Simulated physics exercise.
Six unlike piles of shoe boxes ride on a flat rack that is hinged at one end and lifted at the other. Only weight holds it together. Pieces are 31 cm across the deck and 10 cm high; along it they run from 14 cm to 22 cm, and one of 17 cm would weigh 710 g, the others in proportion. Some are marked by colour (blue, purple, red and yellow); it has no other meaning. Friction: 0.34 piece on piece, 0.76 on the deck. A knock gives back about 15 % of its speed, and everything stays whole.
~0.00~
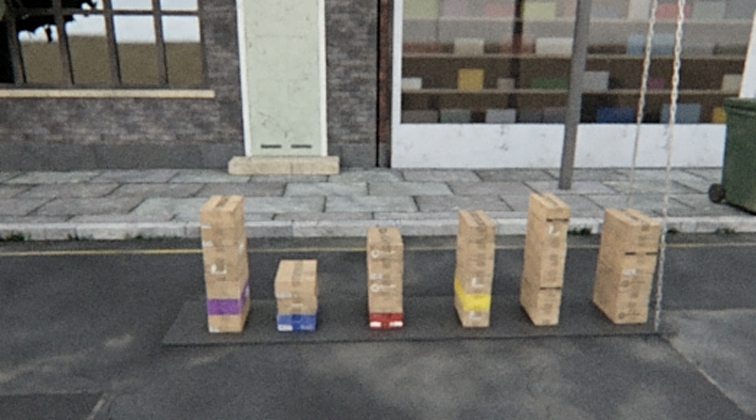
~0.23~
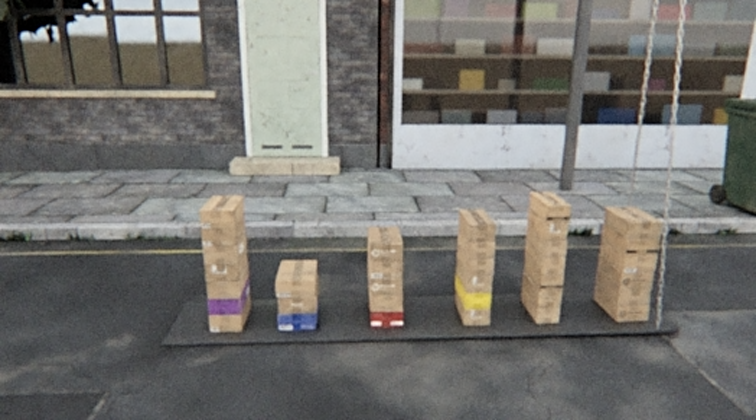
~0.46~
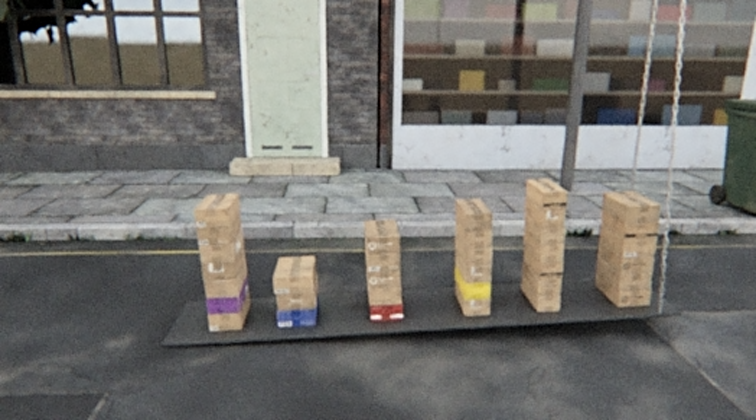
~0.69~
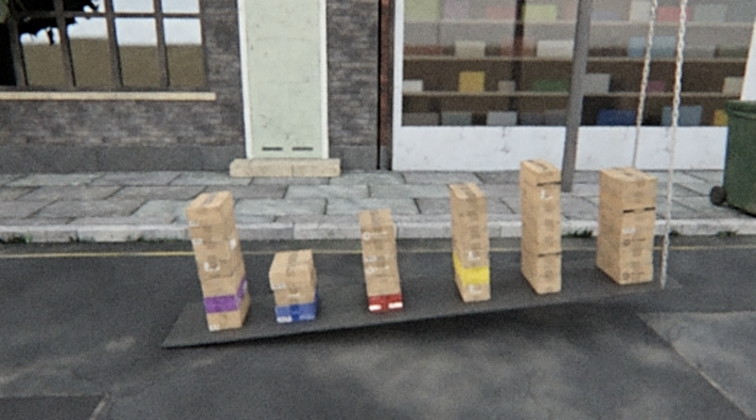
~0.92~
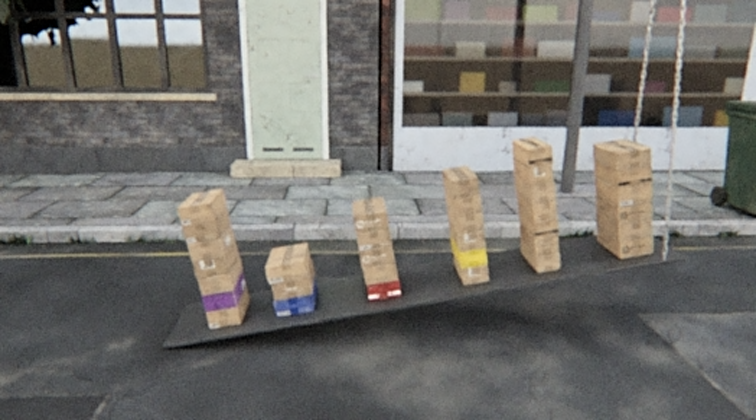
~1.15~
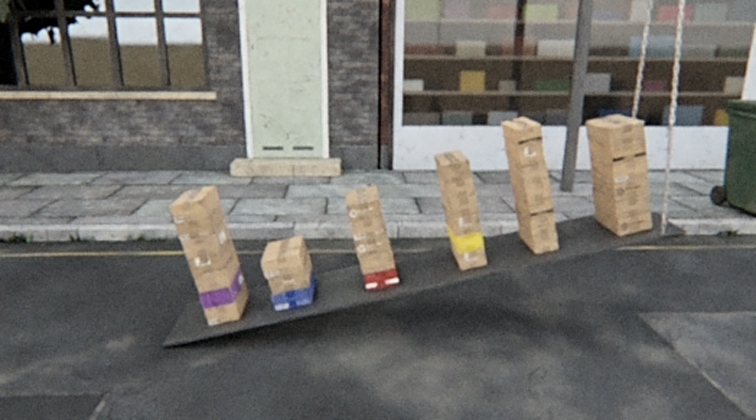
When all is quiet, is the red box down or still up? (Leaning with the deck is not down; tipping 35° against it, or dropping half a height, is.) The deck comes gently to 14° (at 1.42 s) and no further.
The red box holds its level.
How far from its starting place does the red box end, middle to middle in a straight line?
Some 30 cm.
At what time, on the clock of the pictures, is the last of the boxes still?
At about 3.0 s.
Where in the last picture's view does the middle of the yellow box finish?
At about (422, 250).
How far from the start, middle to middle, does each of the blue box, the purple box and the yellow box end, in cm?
About: Blue 20, purple 40, yellow 45.
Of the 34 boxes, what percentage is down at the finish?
Near 75 per cent.
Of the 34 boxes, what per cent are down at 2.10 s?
At that moment 70 per cent.
By 1.66 s, slope 14°; 2 of the 34 boxes down; red box unmoved; yellow box tilted 14°.
By 2.10 s, slope 14°; 24 of the 34 boxes down; red box moved 19 mm; yellow box on its side.
When it is over (3.2 s), slope 14°; 26 of the 34 boxes down; red box moved 20 mm; purple box on its side; yellow box on its side. In pixels of the last frame, middles, red box near (375, 265), purple box near (162, 310).
